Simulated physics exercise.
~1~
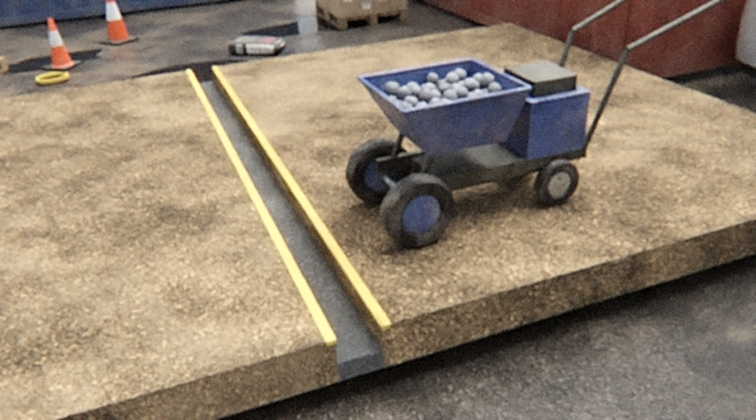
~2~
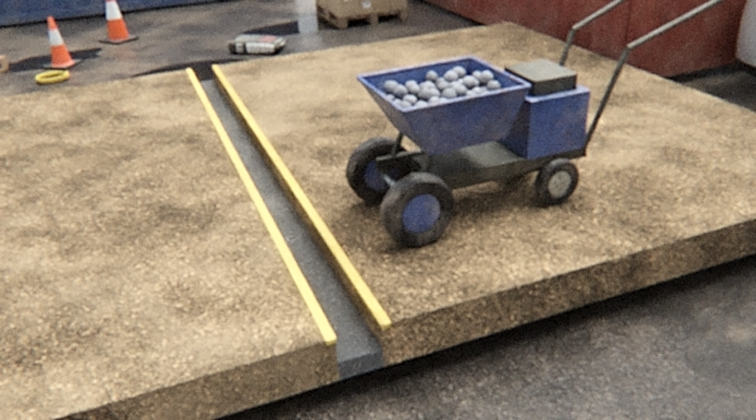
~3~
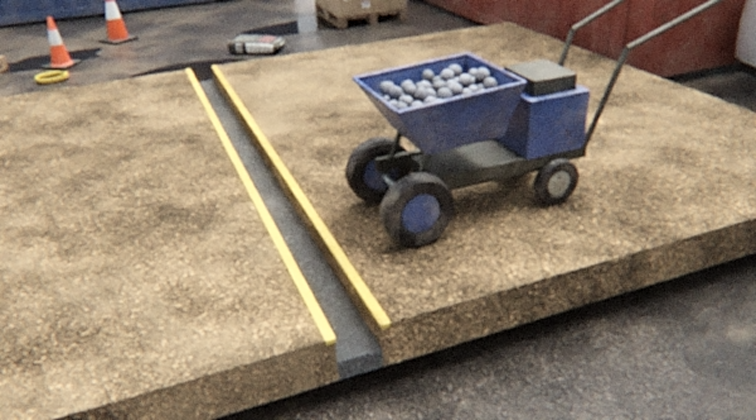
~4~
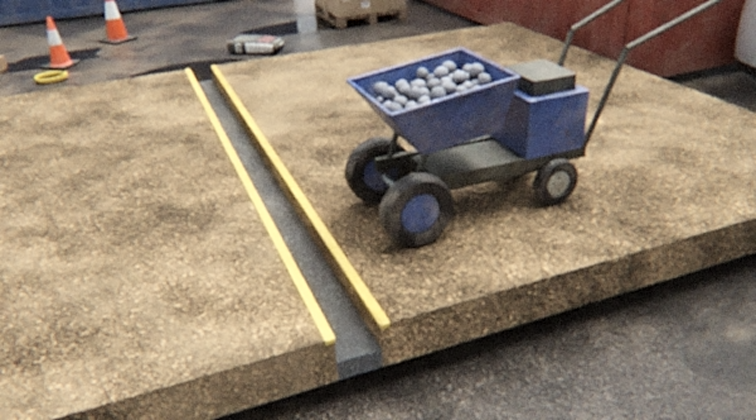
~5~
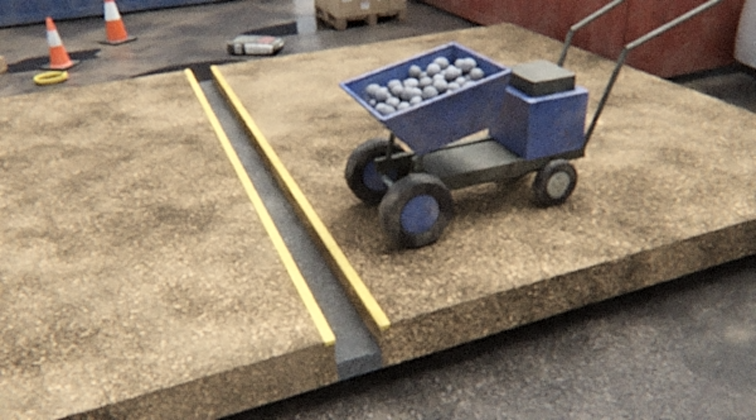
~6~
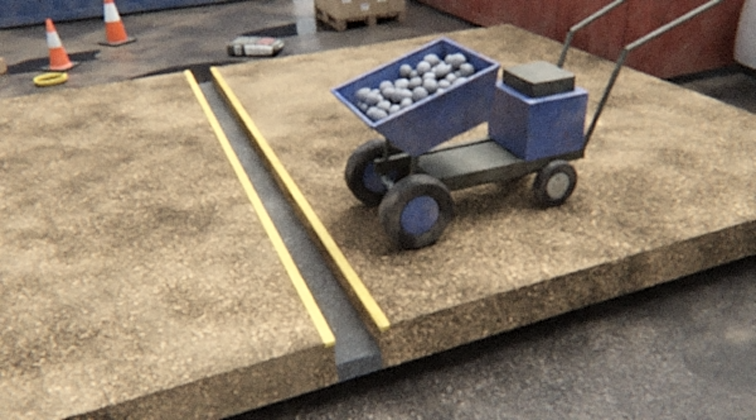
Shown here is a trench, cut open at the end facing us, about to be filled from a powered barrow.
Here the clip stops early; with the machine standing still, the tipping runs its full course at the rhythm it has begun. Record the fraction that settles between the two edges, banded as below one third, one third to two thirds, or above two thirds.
Falls short of a third.
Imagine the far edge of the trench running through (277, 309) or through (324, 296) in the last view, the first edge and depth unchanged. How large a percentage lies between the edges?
I'd expect close to 70 in a hundred and then close to 10 in a hundred.
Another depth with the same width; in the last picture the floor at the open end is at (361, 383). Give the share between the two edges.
It would be close to 20 percent.
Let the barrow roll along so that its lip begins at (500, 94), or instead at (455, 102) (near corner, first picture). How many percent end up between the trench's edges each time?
That works out to 40 per cent for the first position and 60 per cent for the second.
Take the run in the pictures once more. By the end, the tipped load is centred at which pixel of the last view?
About (250, 248).
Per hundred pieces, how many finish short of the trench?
That share is about 0 percent.
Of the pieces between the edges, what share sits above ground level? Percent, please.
Share: Around 0 %.
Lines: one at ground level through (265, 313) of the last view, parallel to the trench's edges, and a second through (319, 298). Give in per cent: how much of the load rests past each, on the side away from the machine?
I'd say some 50 in a hundred, and after that 80 in a hundred.
Soon after the last picture, skip tipped steeply; all in the skip.
A little later, skip tipped right over; about two thirds in the skip; a stray few in or heaped over the trench; about a quarter beyond it; a small part falling.
Later still, skip tipped right over; a small part in the skip; about a quarter in or heaped over the trench; most beyond it.
At rest, skip tipped right over; about a quarter in or heaped over the trench; most beyond it.
